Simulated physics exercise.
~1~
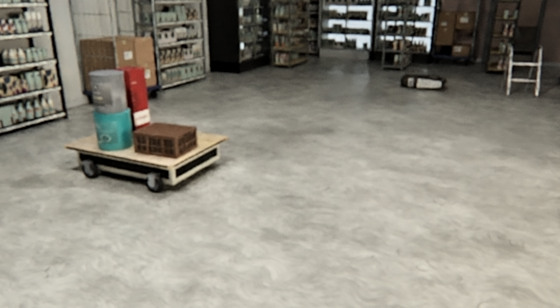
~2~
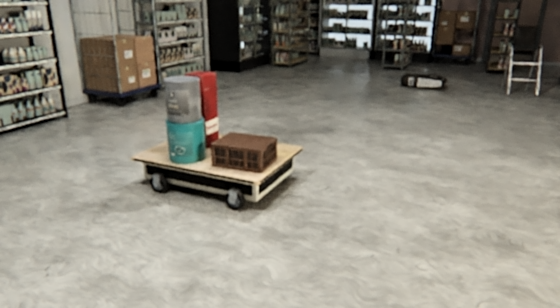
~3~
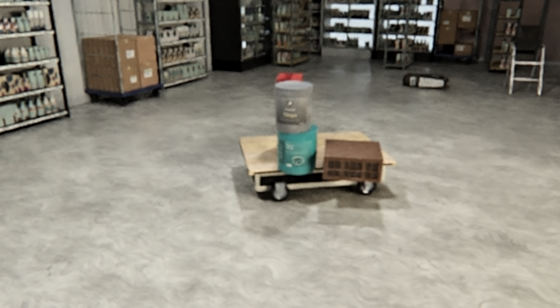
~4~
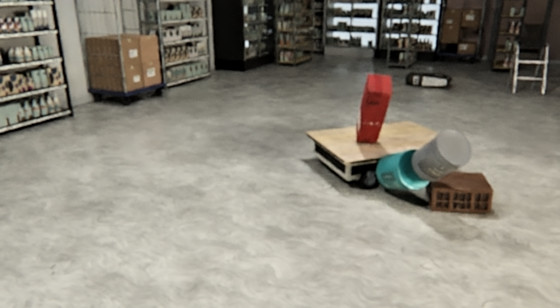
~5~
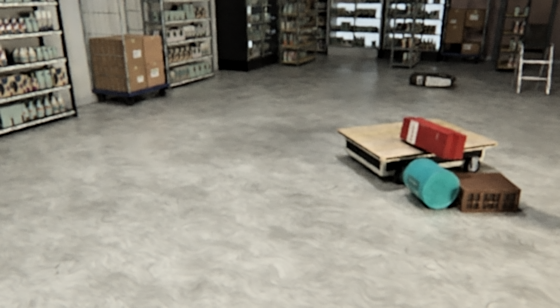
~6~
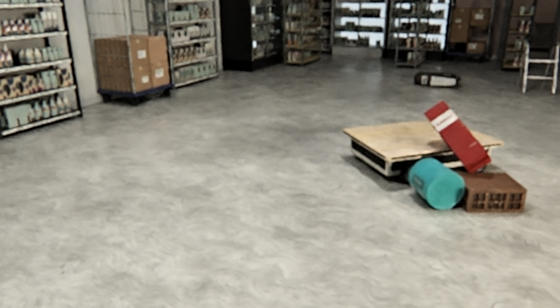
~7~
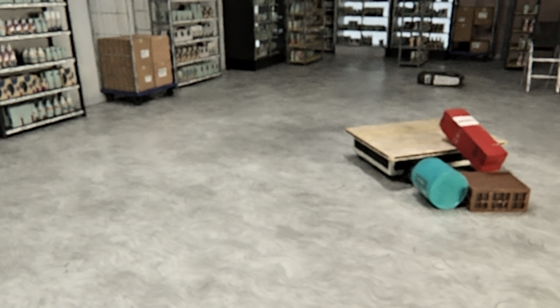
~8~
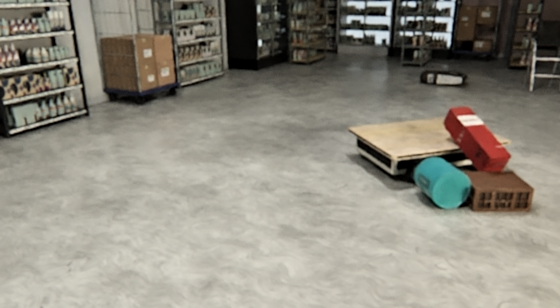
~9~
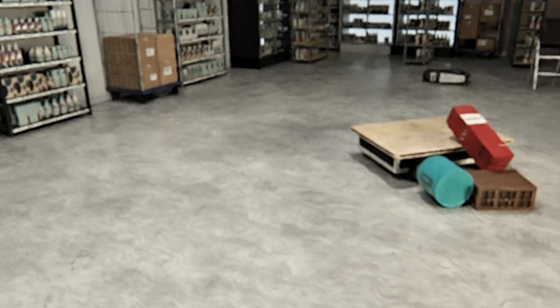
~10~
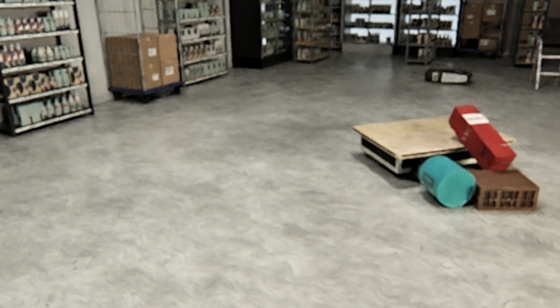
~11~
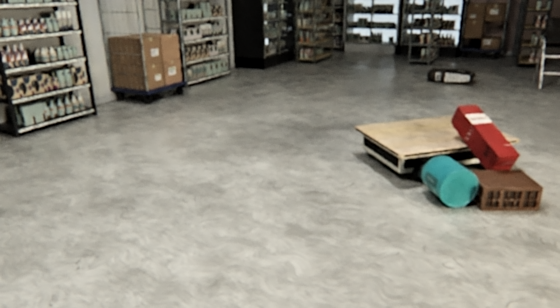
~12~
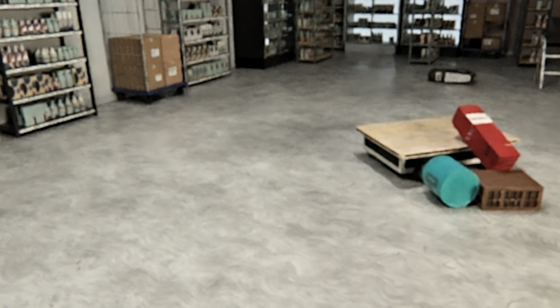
Low wheeled cart rolling right and turning, spilling two pails, a brown crate and a red box, then stopping beside them.
